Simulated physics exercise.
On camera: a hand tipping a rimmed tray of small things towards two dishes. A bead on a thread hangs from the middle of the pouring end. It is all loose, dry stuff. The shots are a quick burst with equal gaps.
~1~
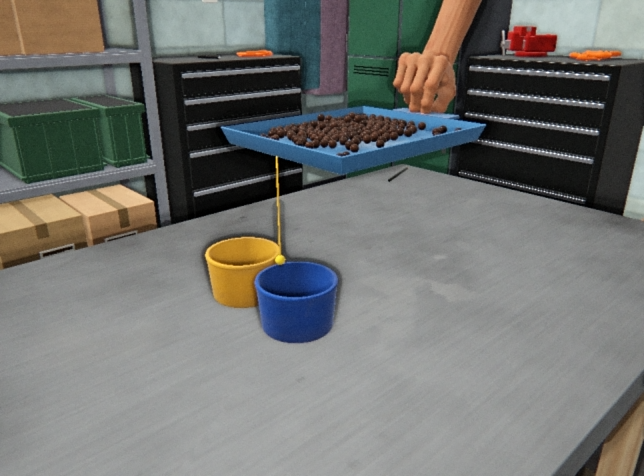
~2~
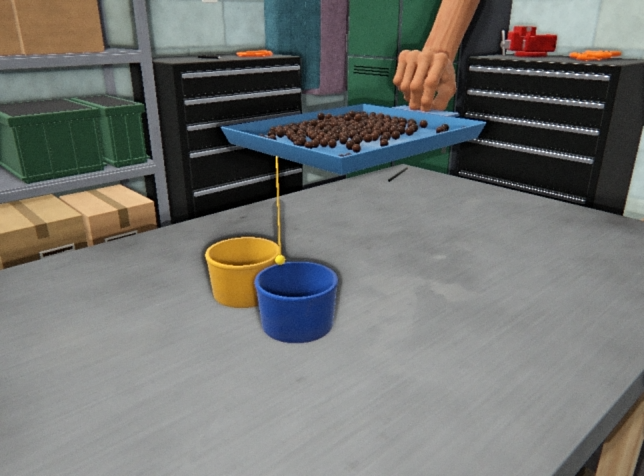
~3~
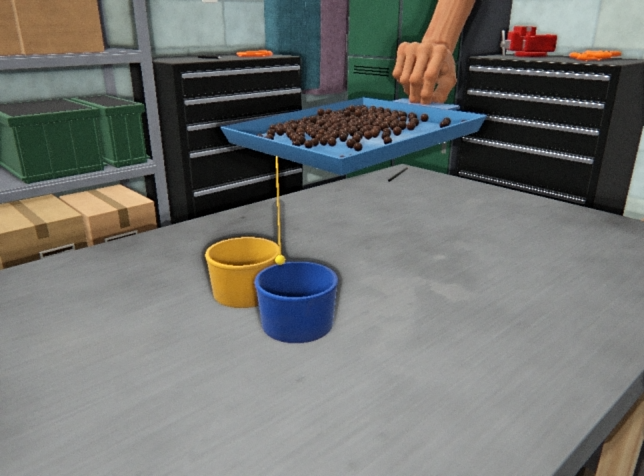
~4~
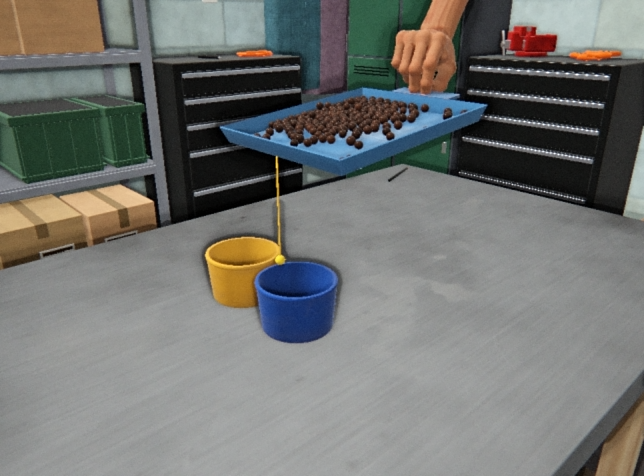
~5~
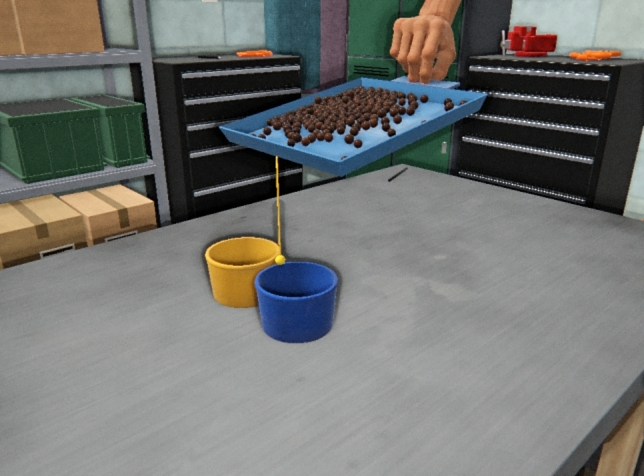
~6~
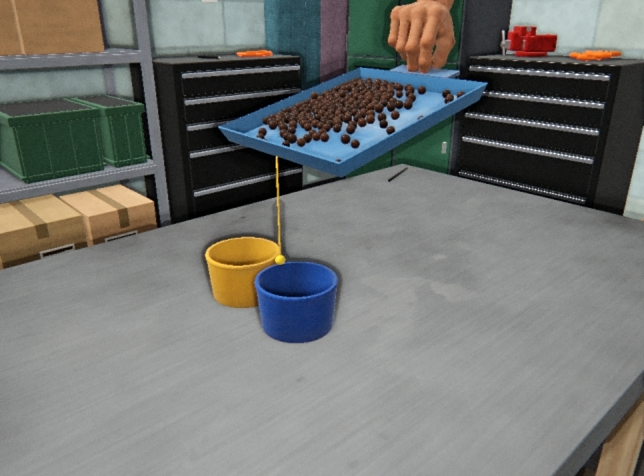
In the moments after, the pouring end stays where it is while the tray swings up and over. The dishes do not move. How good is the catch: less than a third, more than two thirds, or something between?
Caught overall: Under a third.
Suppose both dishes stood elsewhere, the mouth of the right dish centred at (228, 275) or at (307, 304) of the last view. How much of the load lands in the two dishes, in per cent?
First some 30, then 70 per cent.
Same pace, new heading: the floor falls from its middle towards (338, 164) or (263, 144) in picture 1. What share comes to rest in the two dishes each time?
First some 0, then 50 per cent.
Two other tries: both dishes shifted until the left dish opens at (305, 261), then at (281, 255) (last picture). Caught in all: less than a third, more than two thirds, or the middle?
The first try: Below one third. The second: Less than a third.
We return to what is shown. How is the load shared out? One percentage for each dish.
The left dish has 0 per cent, the right dish has 0.
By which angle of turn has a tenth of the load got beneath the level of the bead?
Roughly 50°.
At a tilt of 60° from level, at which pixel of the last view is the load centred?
At about (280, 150).
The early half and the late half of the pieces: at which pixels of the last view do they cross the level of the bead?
Early half (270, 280), late half (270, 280).
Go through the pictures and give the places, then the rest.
The first frame shows corners of the pouring end near (229, 127) and (342, 155), level; middle of the load near (350, 131), chocolate balls; left dish near (214, 279); right dish near (266, 311); bead on its thread near (280, 260).
The second frame shows corners of the pouring end near (229, 127) and (342, 155), level; middle of the load near (351, 129).
The third frame shows corners of the pouring end near (228, 127) and (341, 156), tipped barely, lowest at the right corner; middle of the load near (343, 125), a little on the move.
The fourth frame shows corners of the pouring end near (228, 126) and (340, 157), tipped a little, lowest at the right corner; middle of the load near (344, 119), a little on the move.
The fifth frame shows corners of the pouring end near (227, 126) and (340, 158), tipped a little, lowest at the right corner; middle of the load near (343, 113), near a quarter on the move.
The sixth frame shows corners of the pouring end near (226, 126) and (339, 159), tipped a little, lowest at the right corner; middle of the load near (340, 108), the bulk on the move; left dish near (214, 279); right dish near (266, 311).
Shortly afterwards, tray tipped steeply; near two thirds on the tray; only a few in the right dish; near a quarter outside both; a little in the air.
Next, tray tipped right over; only a few in the right dish; all but a few outside both; only a few in the air.
Some moments later, tray tipped past a quarter turn; only a few in the right dish; all but a few outside both.
In the end, tray tipped past a quarter turn; only a few in the right dish; none at all in the left dish; all but a few outside both.
